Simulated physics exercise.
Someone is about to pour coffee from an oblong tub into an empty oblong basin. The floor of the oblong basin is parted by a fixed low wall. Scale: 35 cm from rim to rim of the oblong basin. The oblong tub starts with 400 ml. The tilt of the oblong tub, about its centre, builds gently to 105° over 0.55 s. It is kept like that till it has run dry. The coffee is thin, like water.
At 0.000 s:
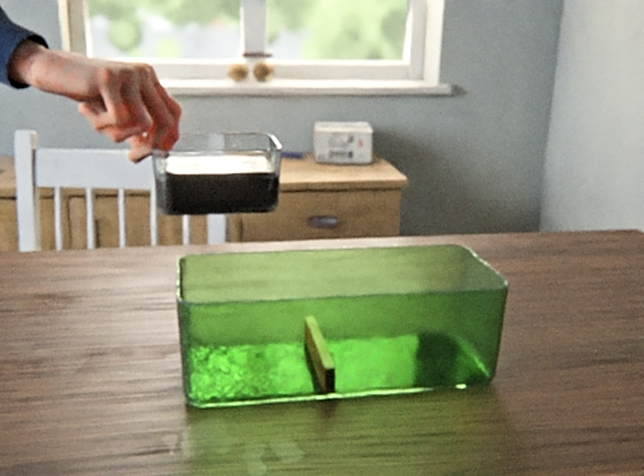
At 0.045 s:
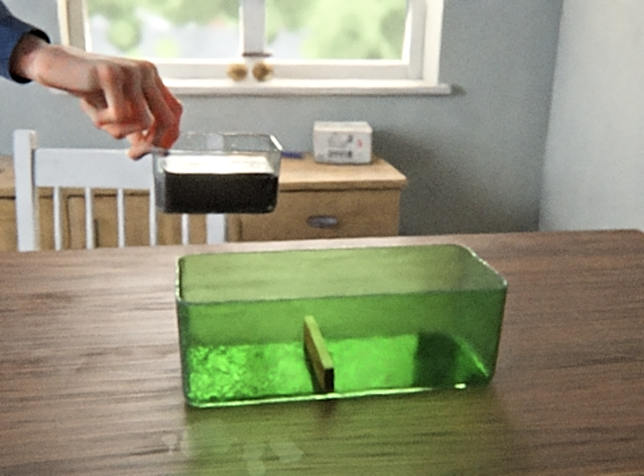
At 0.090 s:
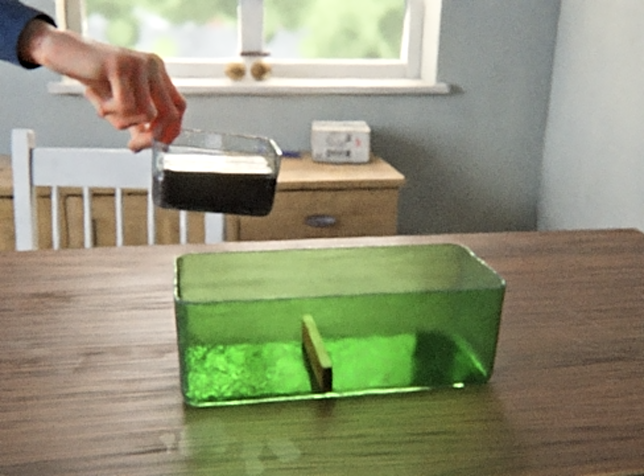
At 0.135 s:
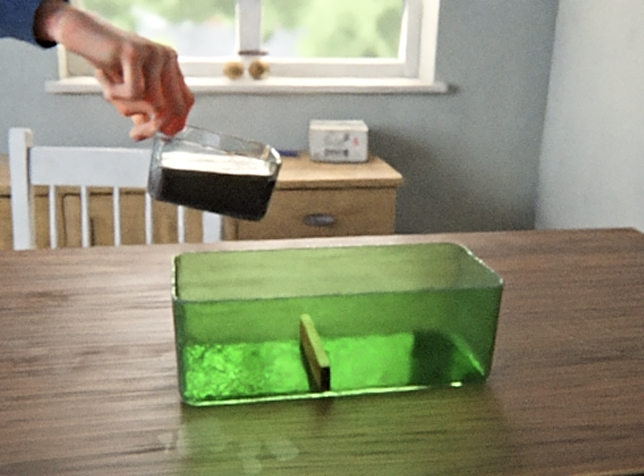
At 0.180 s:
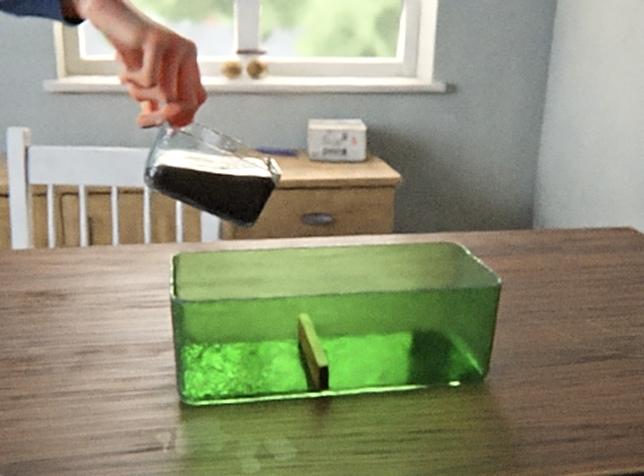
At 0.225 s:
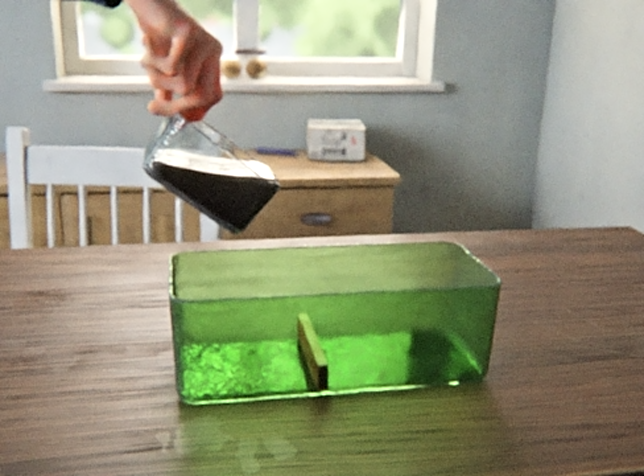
To begin with, a hand holds a small clear tub of dark coffee almost level above the left part of a green, see-through basin with a low wall inside. The hand shifts right and turns, tilting the tub gently, then more steeply, until its right end points well down towards the basin.
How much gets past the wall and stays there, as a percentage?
About 43 per cent.
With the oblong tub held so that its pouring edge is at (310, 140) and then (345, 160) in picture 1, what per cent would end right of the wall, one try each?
In turn about 75 and 90 per cent.
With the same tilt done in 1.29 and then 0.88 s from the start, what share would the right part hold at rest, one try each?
First 60, then 55 per cent.
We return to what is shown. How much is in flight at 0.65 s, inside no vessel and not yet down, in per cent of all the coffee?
Some 4 per cent.
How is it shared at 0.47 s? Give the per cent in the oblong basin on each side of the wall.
Near 26 on the left, 22 on the right.
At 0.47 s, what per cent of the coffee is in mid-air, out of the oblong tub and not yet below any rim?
About 36 per cent.
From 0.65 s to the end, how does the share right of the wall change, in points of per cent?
The share moves up, by some 1 per cent.
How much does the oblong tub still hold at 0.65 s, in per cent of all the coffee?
About 4 per cent.
After 0.47 s the tilt is 100° and 17 per cent is still to pour, 26 is left of the wall and 21 right of it.
After 0.65 s the tilt is 105° and 4 per cent is still to pour, 51 is left of the wall and 42 right of it.
After 0.84 s the tilt is 105° and 0 per cent is still to pour, 55 is left of the wall and 42 right of it.
After 1.05 s the tilt is 105° and 0 per cent is still to pour, 56 is left of the wall and 43 right of it.
In the end 56 per cent lies left of the wall, 43 right of it and 1 outside.
